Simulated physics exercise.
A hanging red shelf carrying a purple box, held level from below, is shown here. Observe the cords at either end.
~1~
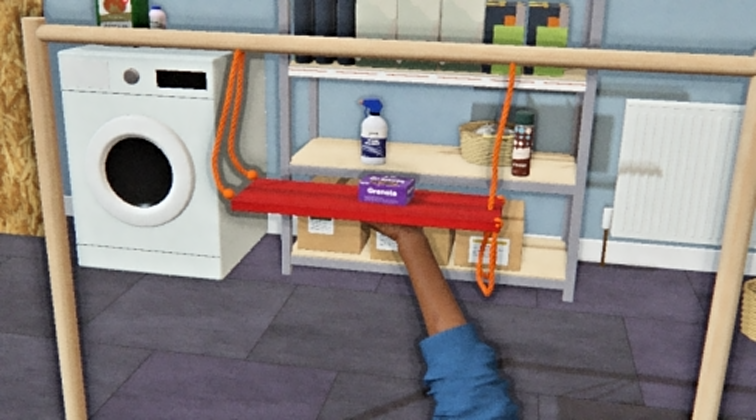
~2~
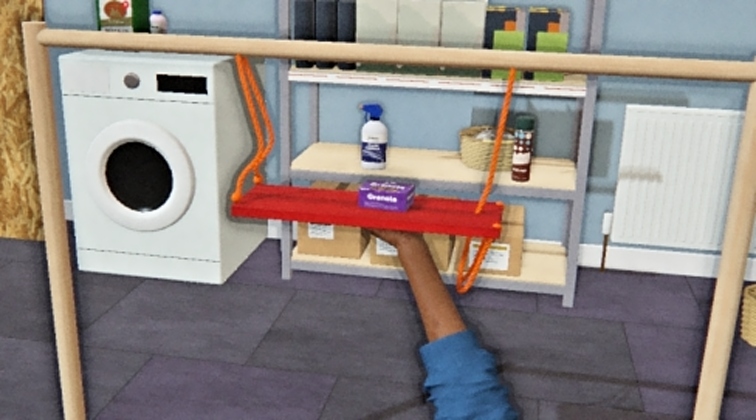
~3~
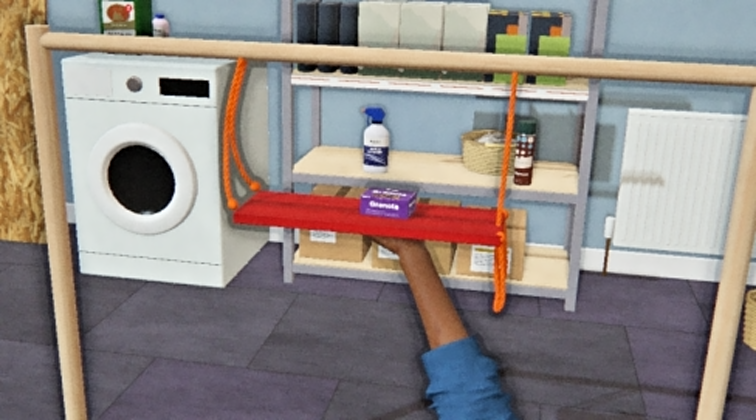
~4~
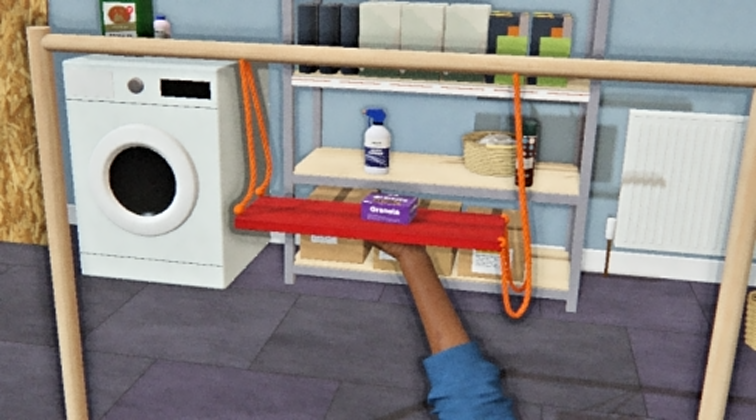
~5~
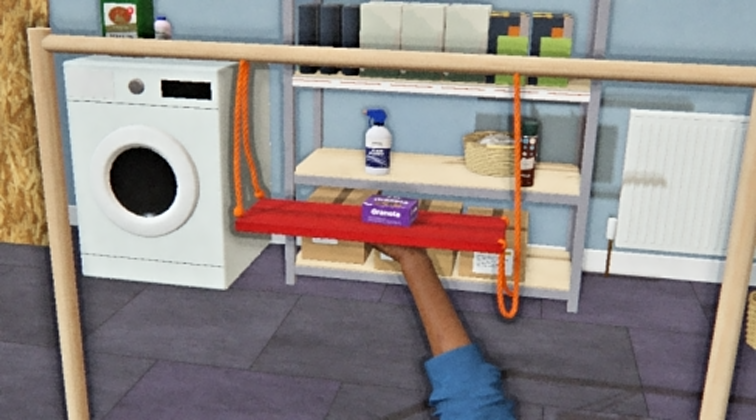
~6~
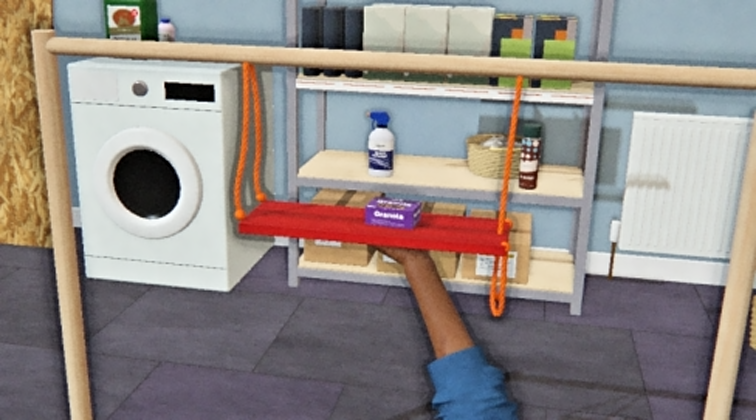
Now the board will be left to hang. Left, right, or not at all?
Spills off rightward.
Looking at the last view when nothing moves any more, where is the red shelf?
About (350, 296).
Then, 0.80 s after the last picture, board tipped 31° down to the right; box on the floor.
Then, 1.44 s after the last picture, board tipped 37° down to the right; box on the floor.
At rest, board tipped 38° down to the right; box on the floor. The purple box goes off on the right.
